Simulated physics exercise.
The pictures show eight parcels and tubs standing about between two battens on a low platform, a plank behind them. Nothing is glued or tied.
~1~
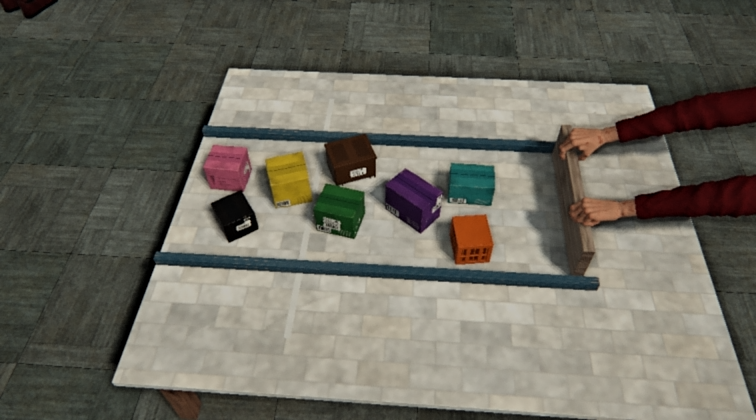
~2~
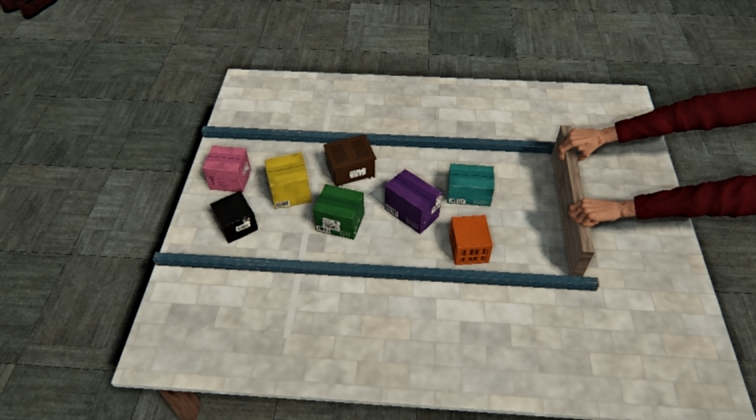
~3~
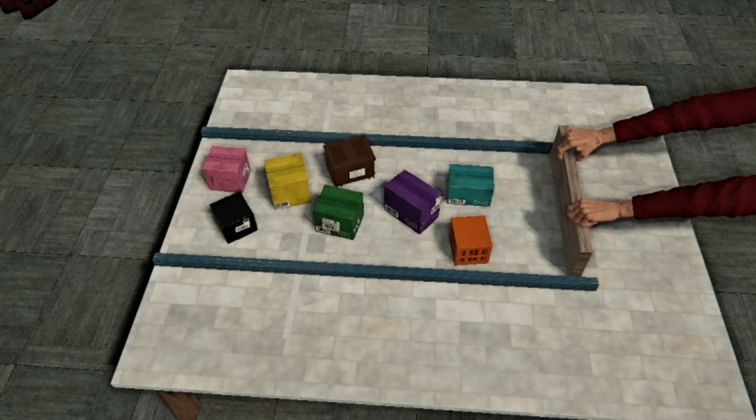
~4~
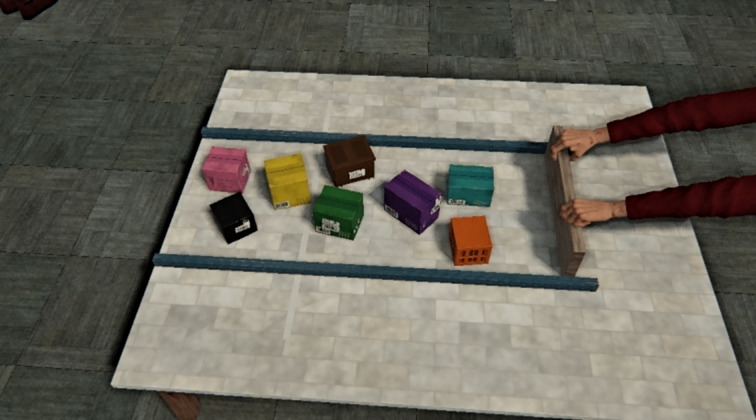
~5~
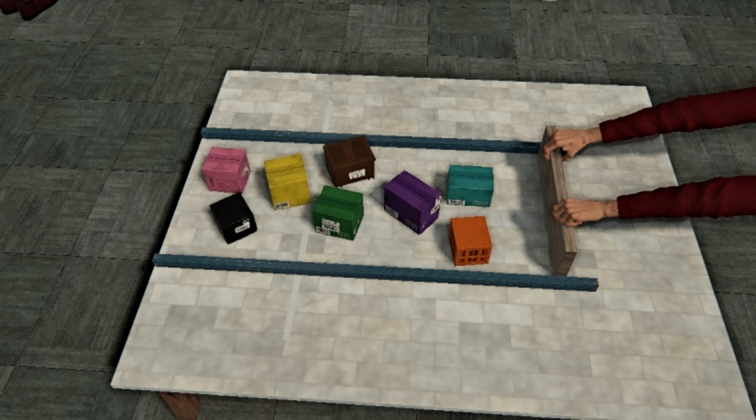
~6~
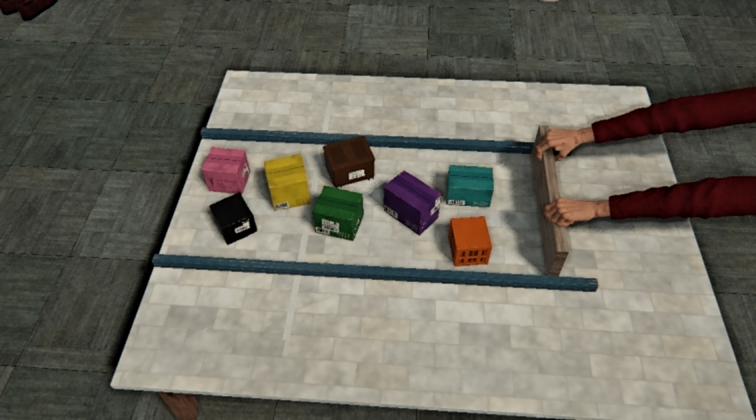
Two hands sliding a wooden plank slightly left between blue rails on a pale tabletop, while eight colourful boxes stay still.
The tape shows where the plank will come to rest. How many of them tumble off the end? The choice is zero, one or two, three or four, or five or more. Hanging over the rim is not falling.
Here the number that fall off is zero.
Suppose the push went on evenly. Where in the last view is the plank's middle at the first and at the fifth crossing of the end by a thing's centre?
First at (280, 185), next at (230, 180).
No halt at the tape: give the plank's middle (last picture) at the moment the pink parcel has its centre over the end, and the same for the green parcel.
At (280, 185) for the pink parcel; at (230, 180) for the green parcel.
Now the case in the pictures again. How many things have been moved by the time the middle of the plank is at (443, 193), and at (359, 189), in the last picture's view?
At the one place 3, at the other 6.
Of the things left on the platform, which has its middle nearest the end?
Foremost is the pink parcel.
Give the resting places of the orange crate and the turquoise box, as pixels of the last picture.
Near (287, 231) and (293, 177).
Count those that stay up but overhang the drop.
That would be 0.
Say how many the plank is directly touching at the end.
The number is 3.
Soon after, none off yet; pink parcel at rest near (227, 171); black box at rest near (234, 218); yellow box at rest near (288, 182).
At rest, the number that fall off is zero.
